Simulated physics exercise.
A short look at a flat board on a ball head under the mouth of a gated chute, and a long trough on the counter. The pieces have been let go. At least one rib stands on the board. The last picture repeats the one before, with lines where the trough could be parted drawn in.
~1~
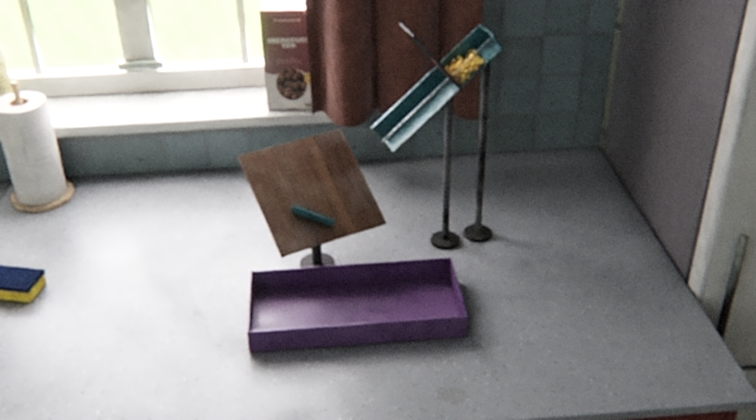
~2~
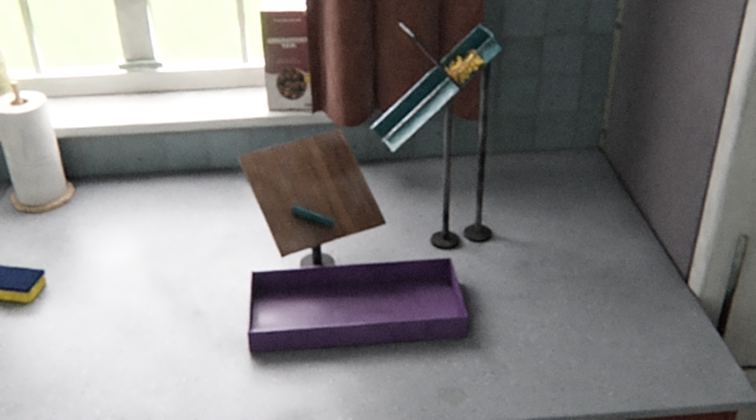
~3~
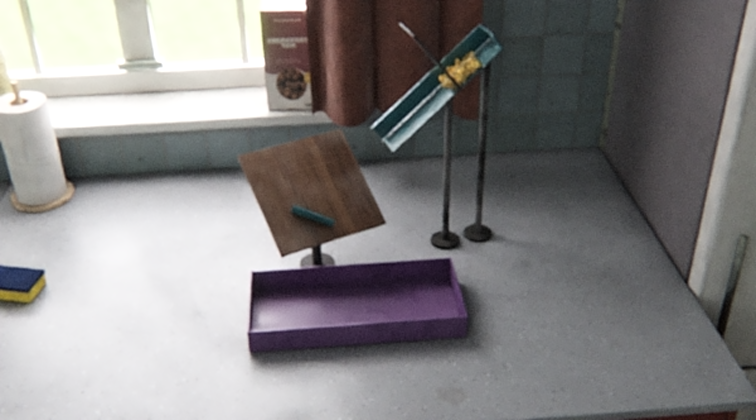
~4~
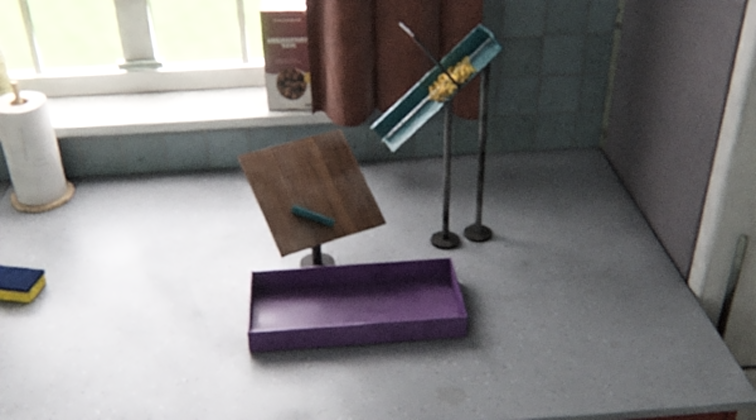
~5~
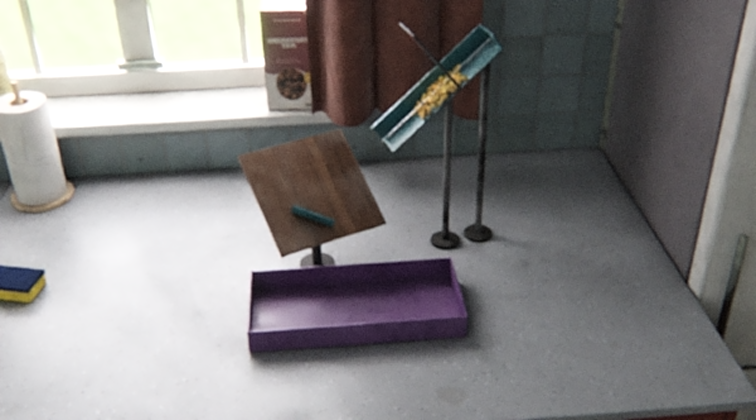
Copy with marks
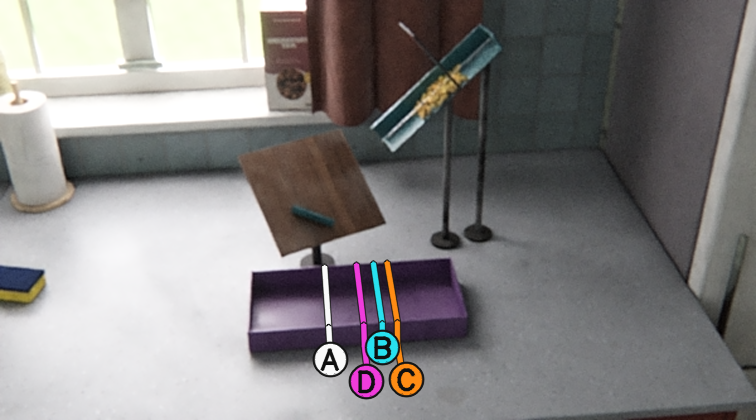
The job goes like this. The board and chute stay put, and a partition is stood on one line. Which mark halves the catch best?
D is best.
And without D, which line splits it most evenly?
B it is.
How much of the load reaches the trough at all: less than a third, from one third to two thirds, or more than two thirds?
About that: More than two thirds.
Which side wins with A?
More lands on the right.
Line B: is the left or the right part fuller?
More lands on the left.
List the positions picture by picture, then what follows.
The first frame shows load behind the gate at (461, 68), puffed corn balls; lip of the chute at (388, 145), sloping fairly steeply.
The second frame shows middle of the board at (313, 190), tilted fairly steeply; middle of its low edge at (336, 239); of its high edge at (291, 142).
The third frame shows front corners of the trough at (247, 332) and (467, 316), empty; front of the load at (444, 85).
The fourth frame shows middle of the load at (449, 80); its front at (431, 98), about a quarter of the way to the lip; rib from (293, 206) to (335, 221).
The fifth frame shows middle of the load at (439, 91); its front at (413, 113), about half of the way to the lip.
On the marked copy, line A crosses the front rim at (328, 326); line B crosses the front rim at (382, 322); line C crosses the front rim at (397, 321); line D crosses the front rim at (363, 323).
For line A, of what is caught, a stray few on the left of the divider, nearly all on the right.
For line B, of what is caught, most on the left of the divider, about a quarter on the right.
For line C, of what is caught, nearly all on the left of the divider, a small part on the right.
For line D, of what is caught, about half on the left of the divider, about half on the right.
